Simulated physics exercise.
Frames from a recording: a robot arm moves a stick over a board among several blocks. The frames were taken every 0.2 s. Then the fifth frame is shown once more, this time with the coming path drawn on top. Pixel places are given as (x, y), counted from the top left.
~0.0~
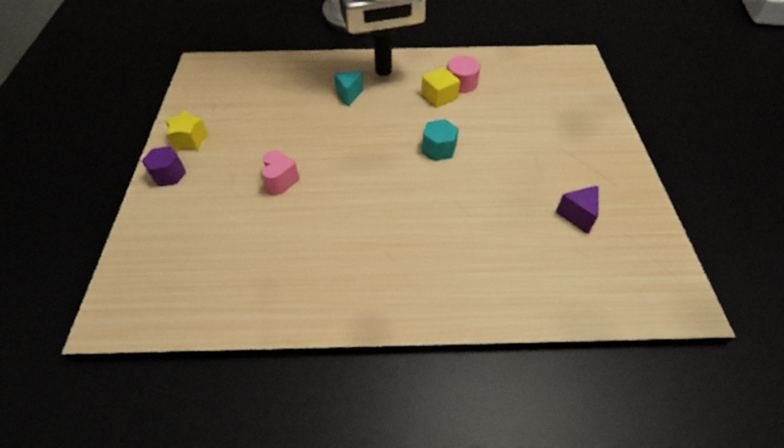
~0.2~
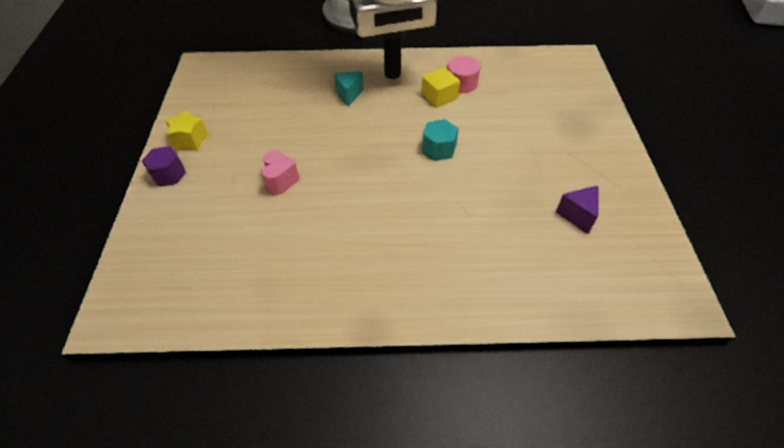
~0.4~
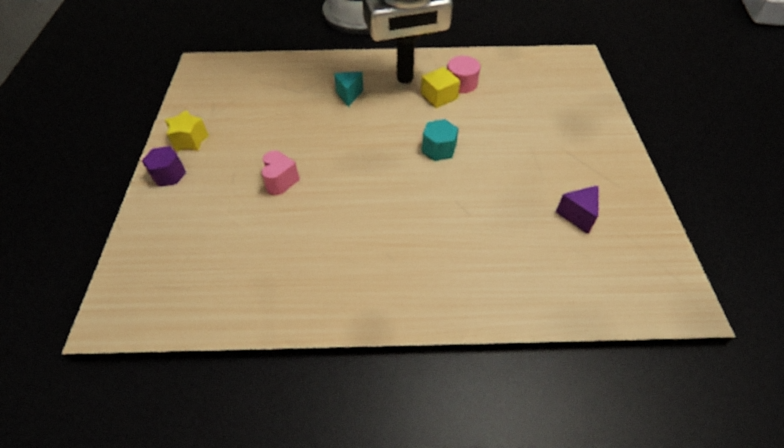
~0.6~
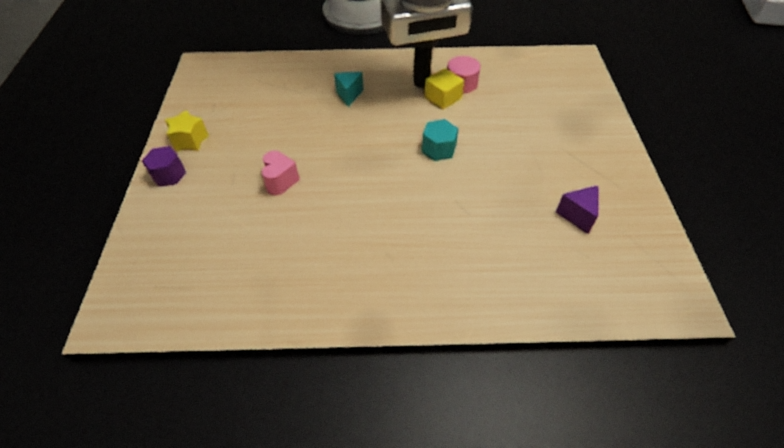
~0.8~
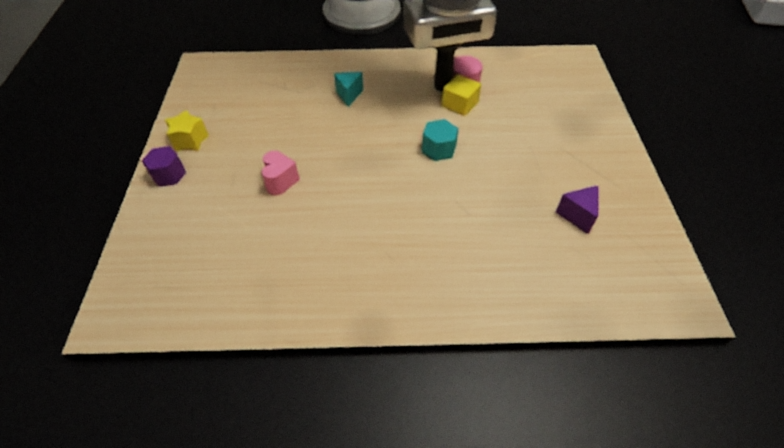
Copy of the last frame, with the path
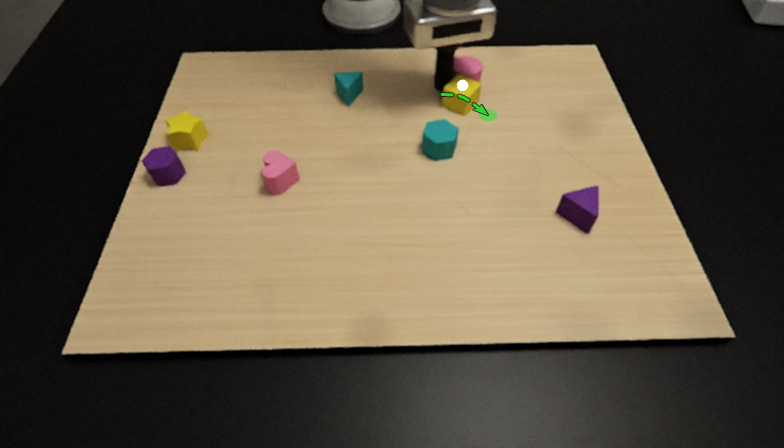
A robot arm moved a black stick to the right along the far side of a wooden board, then pushed the yellow block a short way right, in front of the pink disc.
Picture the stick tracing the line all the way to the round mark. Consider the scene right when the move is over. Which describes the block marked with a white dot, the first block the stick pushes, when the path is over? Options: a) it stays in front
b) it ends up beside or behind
Option a.
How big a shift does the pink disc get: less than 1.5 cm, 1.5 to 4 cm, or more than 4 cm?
Short, under 1.5 cm.
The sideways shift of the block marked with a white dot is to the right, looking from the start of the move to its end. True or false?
It is true.
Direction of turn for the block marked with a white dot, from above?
Looking down, it rotates clockwise.
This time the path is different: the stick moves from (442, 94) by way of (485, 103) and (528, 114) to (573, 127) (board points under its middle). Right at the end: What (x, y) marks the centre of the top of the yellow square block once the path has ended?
The point I'd pick in the picture is (501, 103).
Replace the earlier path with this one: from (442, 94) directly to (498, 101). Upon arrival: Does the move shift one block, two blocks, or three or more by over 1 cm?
Blocks that move over 1 cm: One.
The line goes from (442, 94) by way of (460, 96) and (475, 105) to (488, 115); the dot is on the yellow square block.
On the path given first. Halfway along, stick (469, 93); yellow square block (485, 95), turned 30° clockwise; pink disc (470, 63).
At the end, stick (489, 108); yellow square block (504, 111), turned 40° clockwise; pink disc (470, 63).
